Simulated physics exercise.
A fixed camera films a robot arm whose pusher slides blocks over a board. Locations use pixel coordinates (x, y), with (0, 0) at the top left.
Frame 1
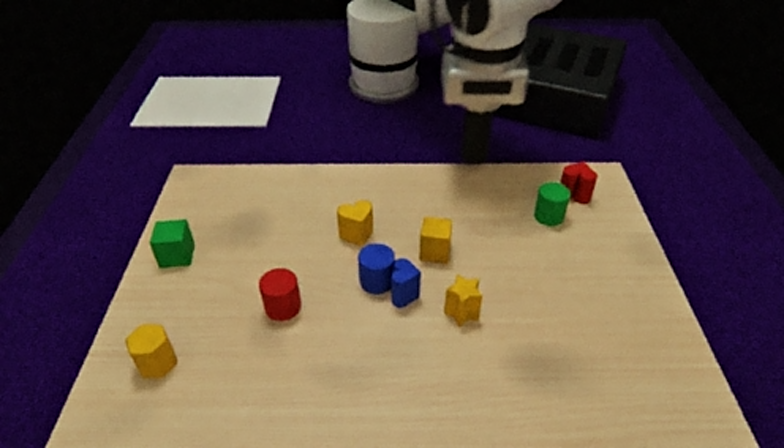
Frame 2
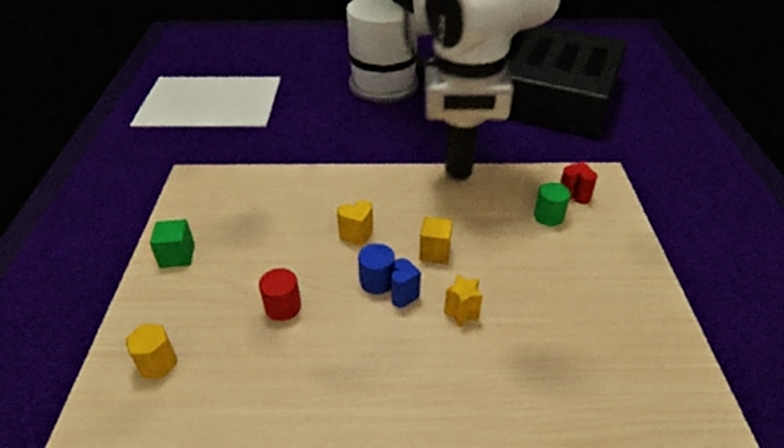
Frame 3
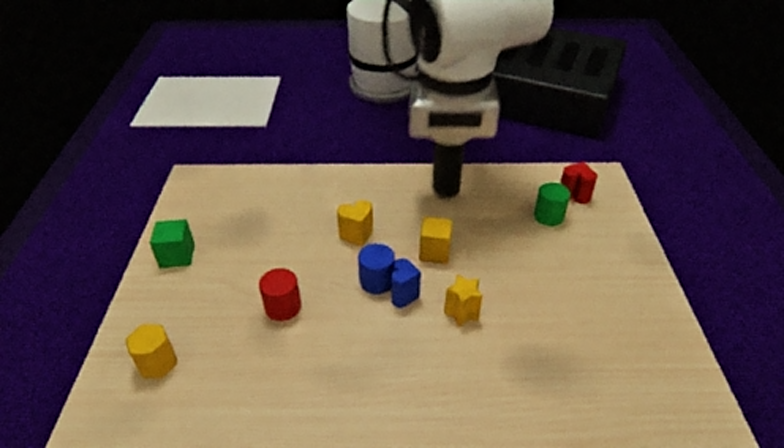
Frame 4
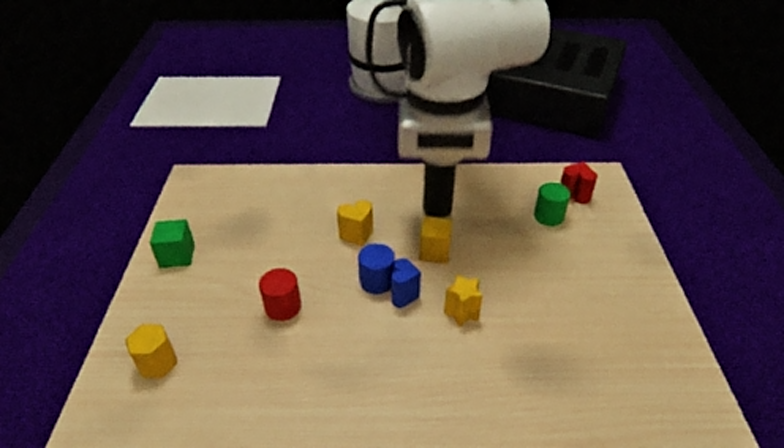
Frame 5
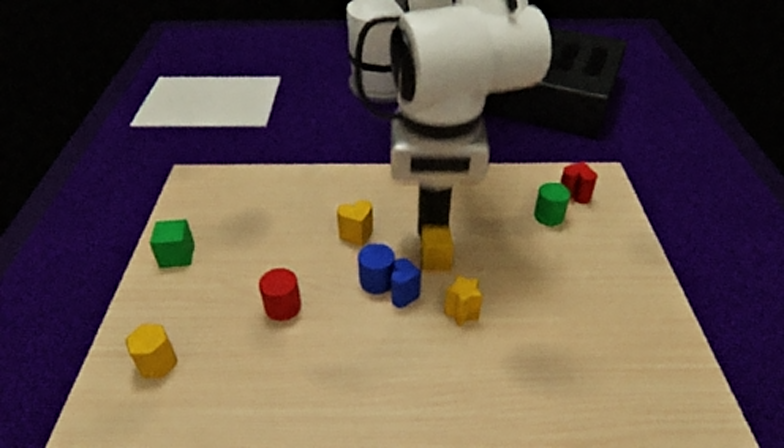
We see colored blocks scattered on a wooden board as a robot arm moves its black pusher from the far edge toward the viewer and slightly left, reaching the yellow square block and nudging it slightly toward the viewer.
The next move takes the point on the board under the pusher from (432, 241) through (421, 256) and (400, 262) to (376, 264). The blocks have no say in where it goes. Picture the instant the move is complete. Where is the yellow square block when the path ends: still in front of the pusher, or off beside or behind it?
My guess is it ends up beside or behind the pusher.
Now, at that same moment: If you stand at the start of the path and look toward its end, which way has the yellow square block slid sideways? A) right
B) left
Letter B.
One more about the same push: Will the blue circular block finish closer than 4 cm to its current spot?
Yes, that is what happens.
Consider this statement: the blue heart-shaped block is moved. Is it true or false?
The statement is incorrect.
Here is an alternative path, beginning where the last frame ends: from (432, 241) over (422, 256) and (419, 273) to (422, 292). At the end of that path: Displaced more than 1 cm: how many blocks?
That makes 3 blocks or more.
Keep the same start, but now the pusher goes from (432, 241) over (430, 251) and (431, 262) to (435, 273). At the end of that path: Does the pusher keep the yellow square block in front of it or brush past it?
Answer: Still ahead.
The first path, step by step. Halfway along, pusher (411, 252); yellow square block (436, 253), turned 30° anticlockwise.
At the end, pusher (375, 255); blue circular block (361, 262); blue heart-shaped block not moved; yellow square block (436, 253), turned 30° anticlockwise.
